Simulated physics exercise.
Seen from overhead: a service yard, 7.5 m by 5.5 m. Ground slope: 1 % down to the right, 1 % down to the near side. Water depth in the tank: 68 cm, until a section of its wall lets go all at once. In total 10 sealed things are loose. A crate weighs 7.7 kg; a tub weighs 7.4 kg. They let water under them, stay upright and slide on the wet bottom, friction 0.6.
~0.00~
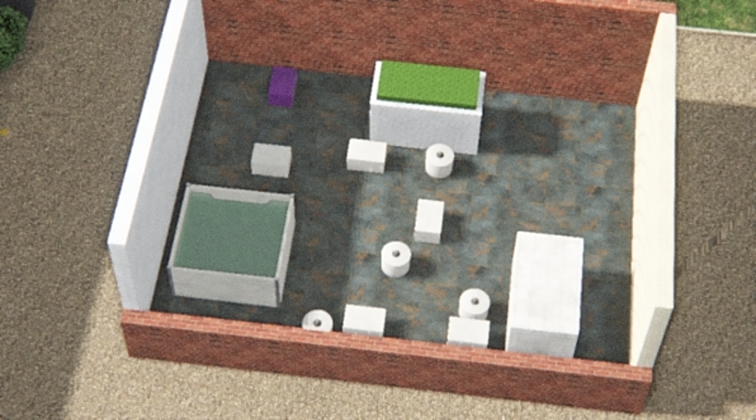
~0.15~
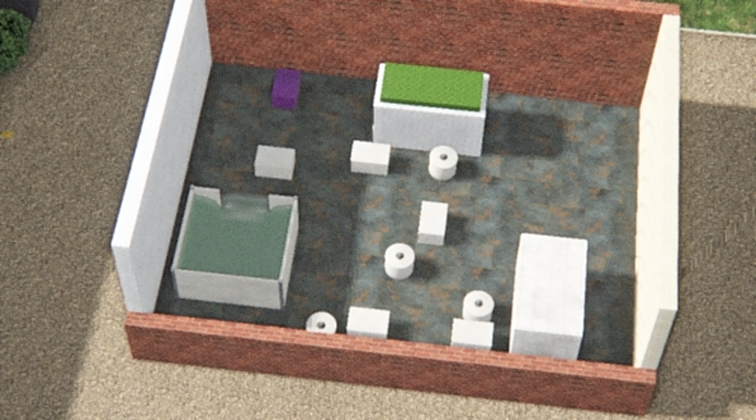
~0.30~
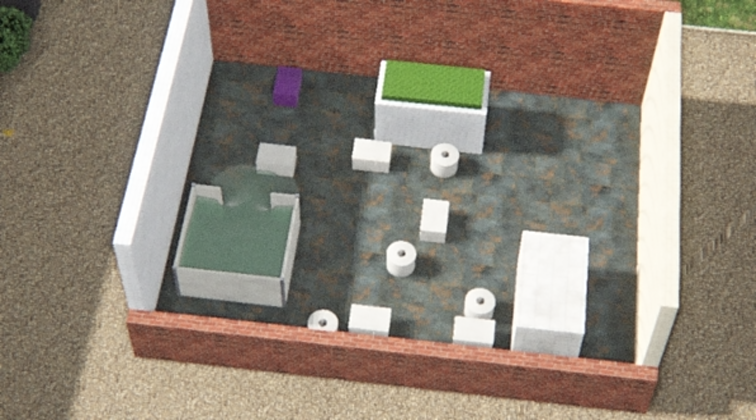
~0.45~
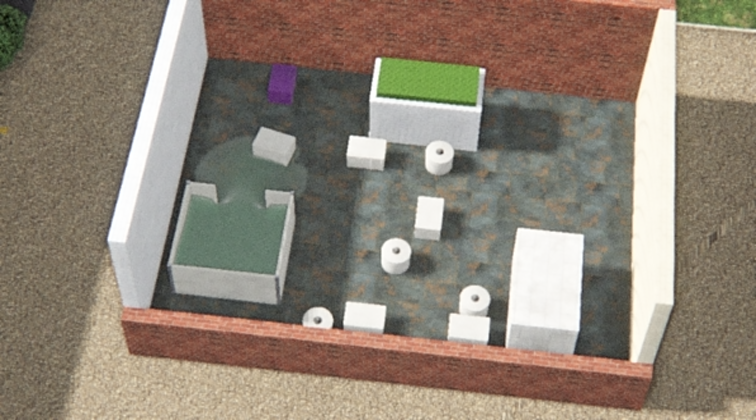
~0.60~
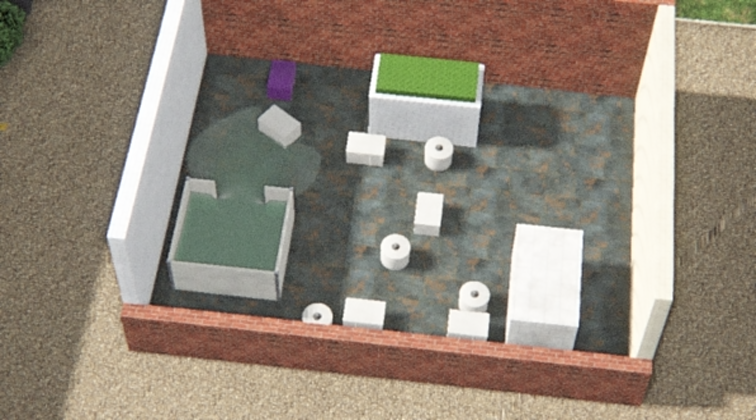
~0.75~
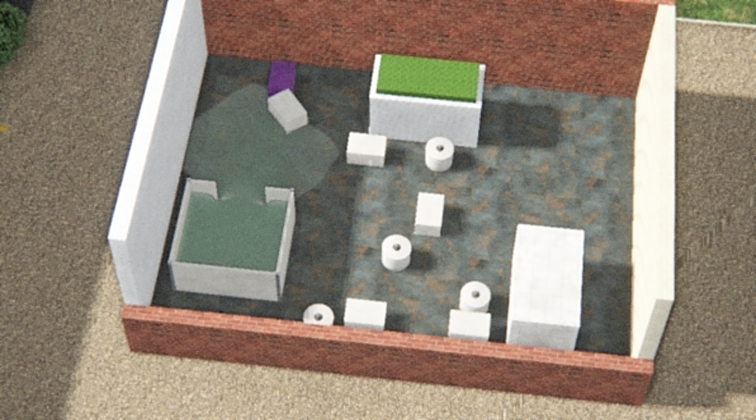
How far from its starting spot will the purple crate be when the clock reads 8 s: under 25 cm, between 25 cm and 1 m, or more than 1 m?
The purple crate ends up more than 1 m from where it began.
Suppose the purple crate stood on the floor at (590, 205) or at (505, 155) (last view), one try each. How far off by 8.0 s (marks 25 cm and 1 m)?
From the first spot it drifts partway, and from the second it does not really budge.
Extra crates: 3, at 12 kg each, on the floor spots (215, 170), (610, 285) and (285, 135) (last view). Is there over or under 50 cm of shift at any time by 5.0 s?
One by one: Beyond the mark, below the mark, beyond the mark.
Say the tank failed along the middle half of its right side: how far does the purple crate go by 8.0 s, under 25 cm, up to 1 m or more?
So, for the purple crate: It holds steady.
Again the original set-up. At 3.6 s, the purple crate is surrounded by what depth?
I'd say around 15 cm.
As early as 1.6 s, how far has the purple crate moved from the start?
Roughly 50 centimetres by that point.
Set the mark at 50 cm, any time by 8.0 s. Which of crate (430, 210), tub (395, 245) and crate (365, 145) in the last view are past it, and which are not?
Results in listed order: Exceeds / exceeds / exceeds.
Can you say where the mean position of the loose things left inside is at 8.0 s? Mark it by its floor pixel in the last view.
The centre is close to (444, 259).
After 1.6 s the purple crate is near (306, 59), 0.5 m from its start, afloat; 2 afloat.
After 3.6 s the purple crate is near (363, 66), 1.4 m from its start, afloat; 2 afloat.
After 5.6 s the purple crate is near (363, 67), 1.4 m from its start, afloat; 2 afloat.
After 8.0 s the purple crate is near (363, 69), 1.4 m from its start, afloat; 6 afloat.
